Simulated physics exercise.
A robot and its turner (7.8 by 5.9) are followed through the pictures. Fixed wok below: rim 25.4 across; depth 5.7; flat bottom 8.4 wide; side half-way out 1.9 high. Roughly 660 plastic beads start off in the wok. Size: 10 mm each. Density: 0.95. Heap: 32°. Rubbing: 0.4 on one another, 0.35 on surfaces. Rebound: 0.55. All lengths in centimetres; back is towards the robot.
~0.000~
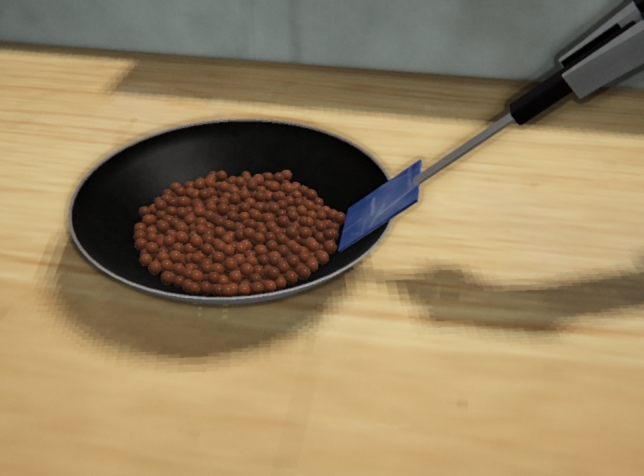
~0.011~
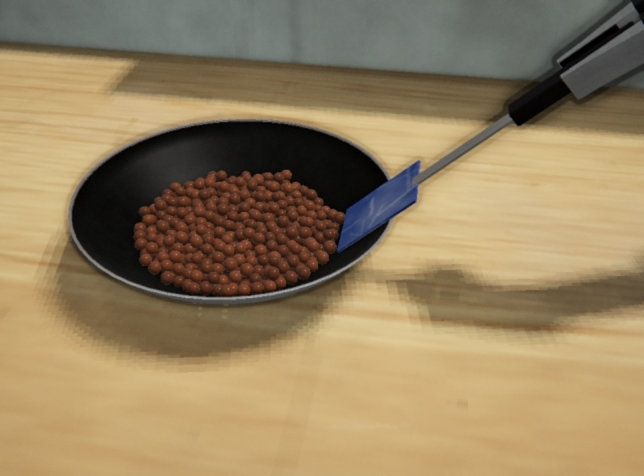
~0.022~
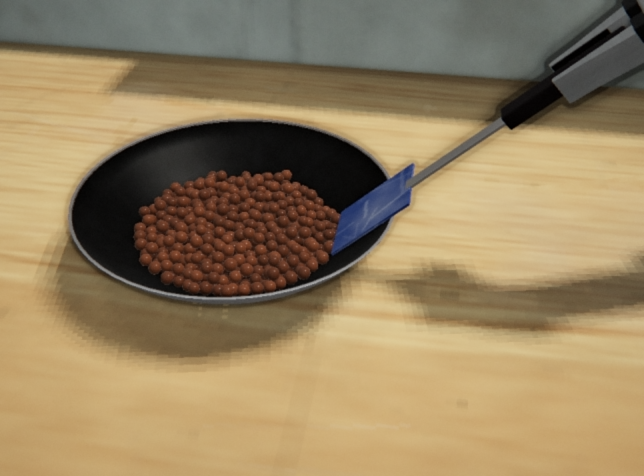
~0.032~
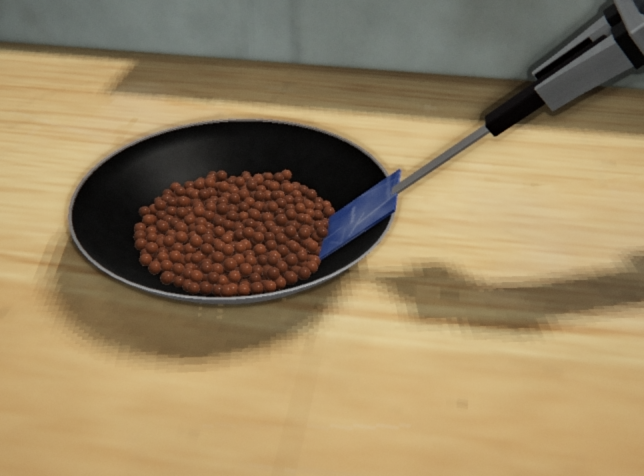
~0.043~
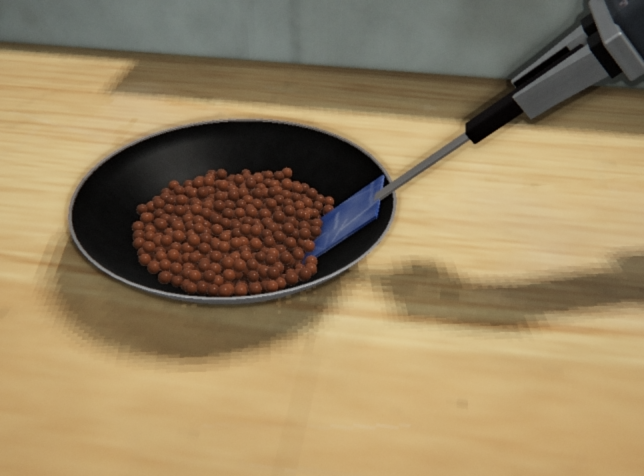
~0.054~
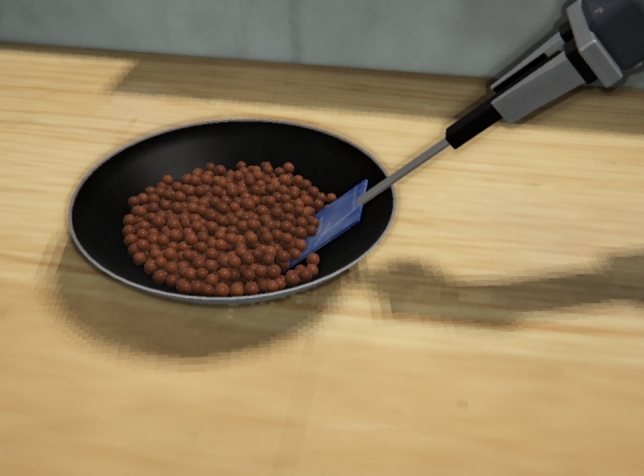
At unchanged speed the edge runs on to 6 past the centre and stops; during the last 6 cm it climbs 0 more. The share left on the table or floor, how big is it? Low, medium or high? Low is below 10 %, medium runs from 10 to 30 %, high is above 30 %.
The share is medium, from 10 to 30 %.
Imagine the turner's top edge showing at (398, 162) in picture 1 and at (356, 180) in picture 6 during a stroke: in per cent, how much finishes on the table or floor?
Roughly 15 %.
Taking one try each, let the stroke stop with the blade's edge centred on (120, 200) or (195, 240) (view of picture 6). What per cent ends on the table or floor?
Around 40 per cent for the first try and 0 per cent for the second.
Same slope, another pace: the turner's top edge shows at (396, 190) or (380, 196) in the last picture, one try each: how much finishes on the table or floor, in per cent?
Try one roughly 0 per cent; try two roughly 5 per cent.
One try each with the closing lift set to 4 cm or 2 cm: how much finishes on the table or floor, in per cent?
It comes to around 20 per cent on the first try and around 25 per cent on the second.
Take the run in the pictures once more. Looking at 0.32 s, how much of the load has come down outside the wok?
My estimate is roughly 10 %.
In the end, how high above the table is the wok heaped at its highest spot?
It reaches roughly 6.5 cm.
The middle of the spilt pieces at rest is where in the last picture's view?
Close to (15, 222) in pixels.
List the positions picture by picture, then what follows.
In the first picture, turner top edge at (419, 179), sloping 44°; upper third of the load around (239, 222), from x 140 to 340, top at y 175; 662 in the wok.
In the second picture, turner top edge at (418, 180), sloping 44°; upper third of the load around (239, 222), from x 140 to 340, top at y 175.
In the third picture, turner top edge at (412, 183), sloping 44°; upper third of the load around (239, 222), from x 140 to 335, top at y 175.
In the fourth picture, turner top edge at (398, 189), sloping 44°; upper third of the load around (239, 221), from x 140 to 330, top at y 175.
In the fifth picture, turner top edge at (380, 195), sloping 44°; upper third of the load around (239, 221), from x 140 to 330, top at y 175.
In the sixth picture, turner top edge at (363, 200), sloping 44°; upper third of the load around (233, 217), from x 130 to 330, top at y 165; 662 in the wok.
By 0.08 s, sloping 44°, highest piece 6 above the table; 662 in the wok.
By 0.11 s, sloping 44°, highest piece 7 above the table; 662 in the wok.
By 0.32 s, sloping 44°, highest piece 7 above the table; 554 in the wok, 65 on the table or floor, 43 on the blade or in flight.
By 1.37 s, sloping 44°, highest piece 6 above the table; 551 in the wok, 111 on the table or floor.
Final count, 551 in the wok, 111 on the table or floor. That is 17 % on the table or floor.
